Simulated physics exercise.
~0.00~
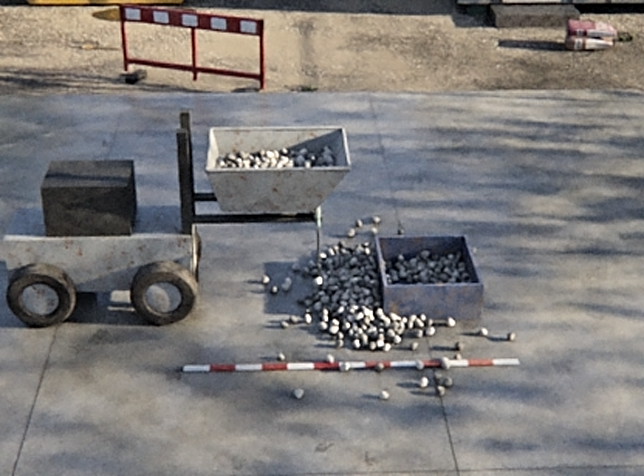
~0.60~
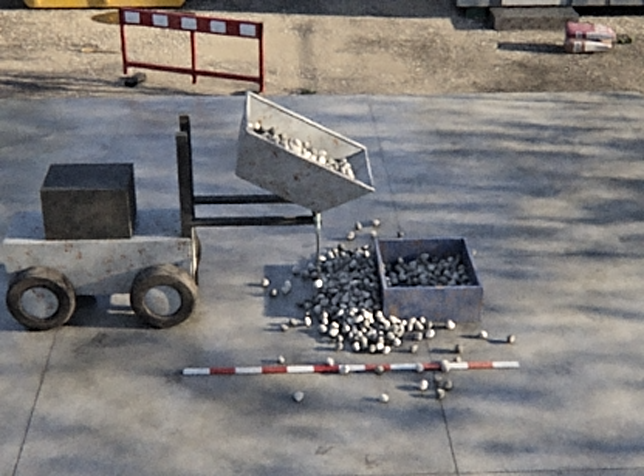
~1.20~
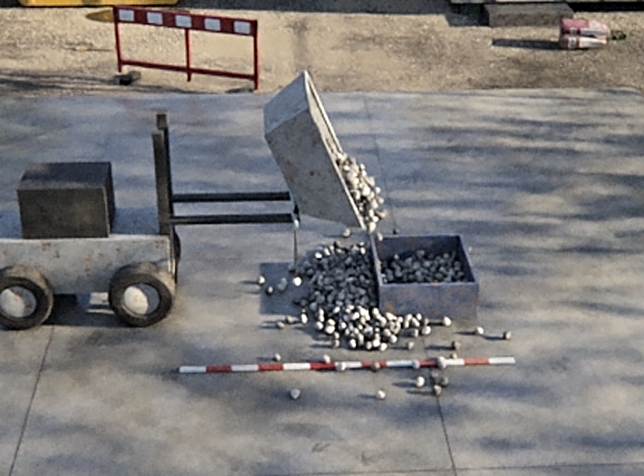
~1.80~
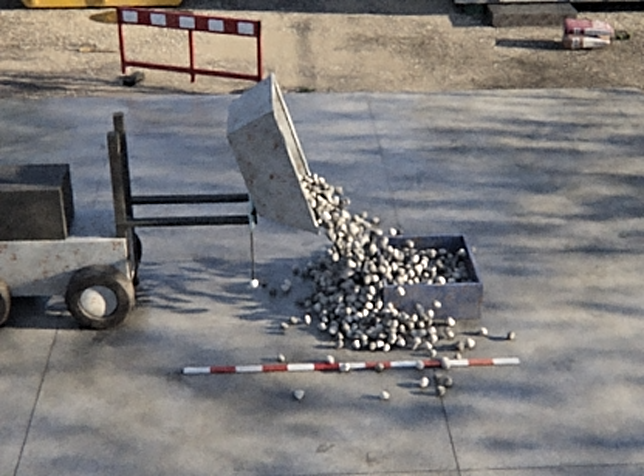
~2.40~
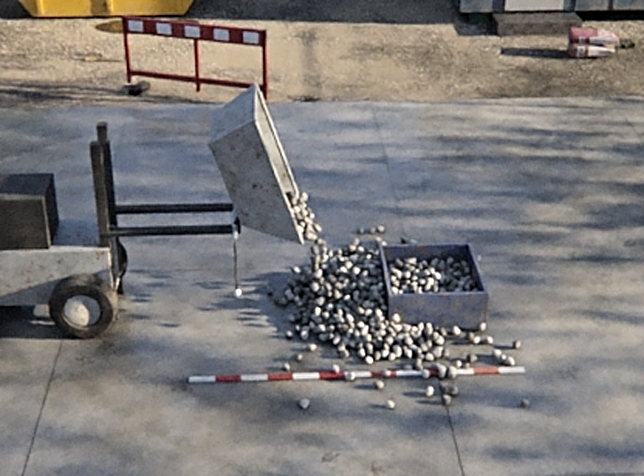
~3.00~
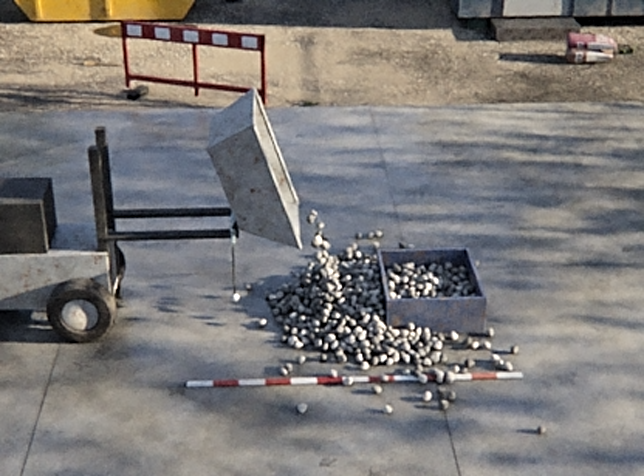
A fork truck tips its skip while backing left, spilling stones mostly short of the bin.
